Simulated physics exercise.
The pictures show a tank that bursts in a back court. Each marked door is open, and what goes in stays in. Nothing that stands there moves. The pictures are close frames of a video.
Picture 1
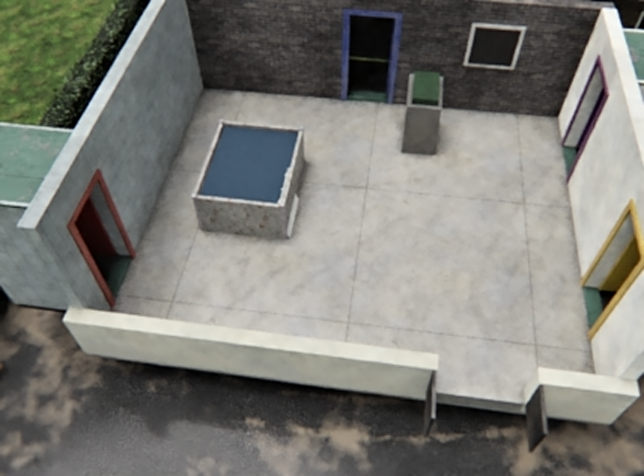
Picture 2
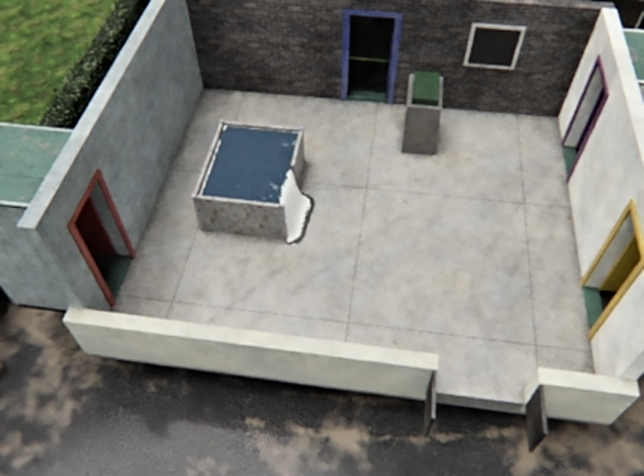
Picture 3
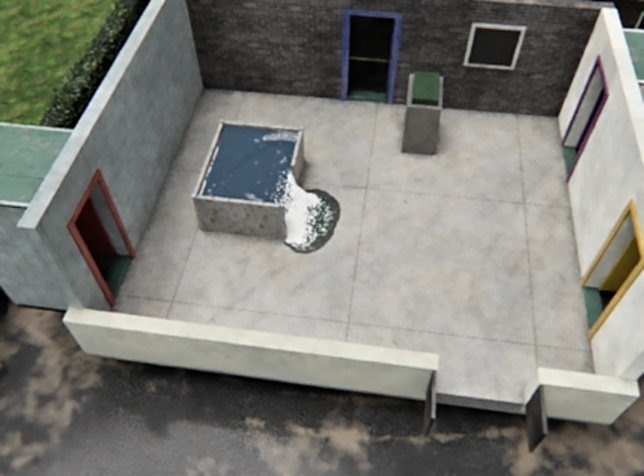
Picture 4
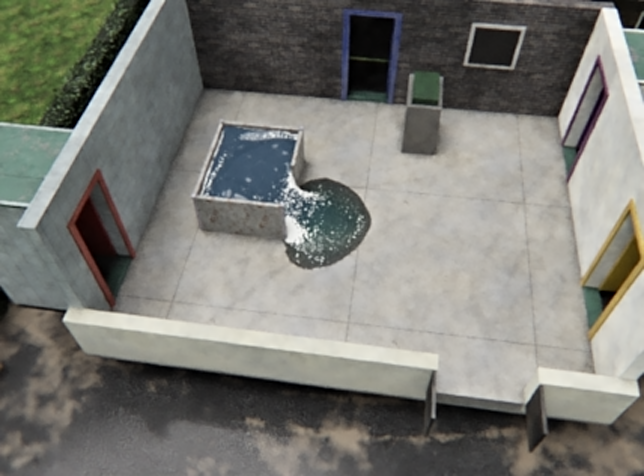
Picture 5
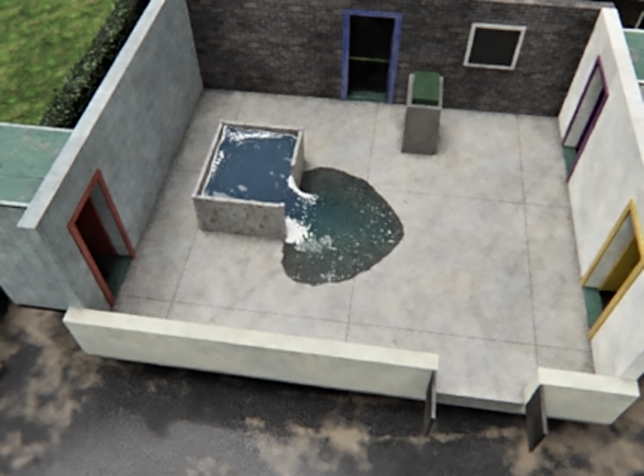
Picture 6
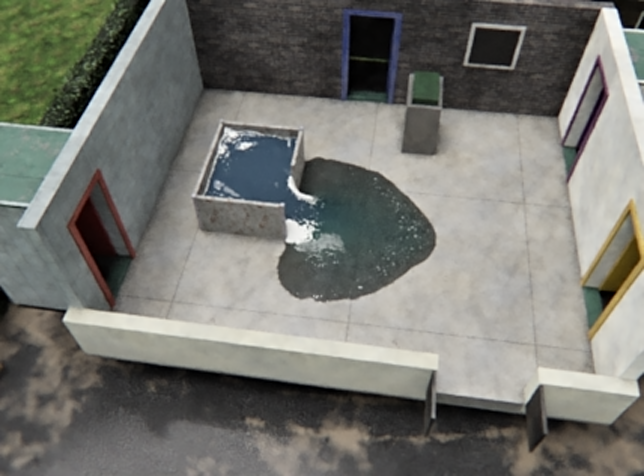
A walled courtyard holds a tank that bursts, and water spreads rightward across the floor.
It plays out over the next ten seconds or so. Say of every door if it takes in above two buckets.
In the end: The red door admits no more than that; the purple door lets in a lot; the blue door admits no more than that; the yellow door lets in a lot.
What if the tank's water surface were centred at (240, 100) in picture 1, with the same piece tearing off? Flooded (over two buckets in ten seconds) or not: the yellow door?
One by one: The yellow one floods.
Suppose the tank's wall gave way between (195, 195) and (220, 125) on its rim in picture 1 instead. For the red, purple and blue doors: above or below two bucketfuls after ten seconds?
The red one lets more in, the purple one lets less in, the blue one stays under.
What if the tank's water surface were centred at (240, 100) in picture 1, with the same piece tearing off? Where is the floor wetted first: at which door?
I say the blue door.
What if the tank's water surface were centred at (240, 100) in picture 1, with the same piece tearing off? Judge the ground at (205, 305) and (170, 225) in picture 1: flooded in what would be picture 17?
In turn: Free of water, dry.
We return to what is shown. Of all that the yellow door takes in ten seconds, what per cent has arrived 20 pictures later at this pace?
Close to 60 %.
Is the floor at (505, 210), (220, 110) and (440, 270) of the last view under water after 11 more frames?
As listed: Awash, free of water, wet.
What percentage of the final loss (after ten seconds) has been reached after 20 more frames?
I make it 35 per cent.
A moment on, water covers 35 % of the floor; the red door not reached, the purple door not reached, the blue door not reached, the yellow door not reached.
Next, water covers 50 % of the floor; the red door not reached, the purple door not reached, the blue door not reached, the yellow door over two buckets in.
Then, water covers 55 % of the floor; the red door not reached, the purple door over two buckets in, the blue door wet at the sill, nothing in, the yellow door far over two buckets in.
Later, water covers 60 % of the floor; the red door not reached, the purple door over two buckets in, the blue door wet at the sill, nothing in, the yellow door far over two buckets in.
In the end, water covers 80 % of the floor; the red door wet at the sill, nothing in, the purple door over two buckets in, the blue door wet at the sill, nothing in, the yellow door far over two buckets in.
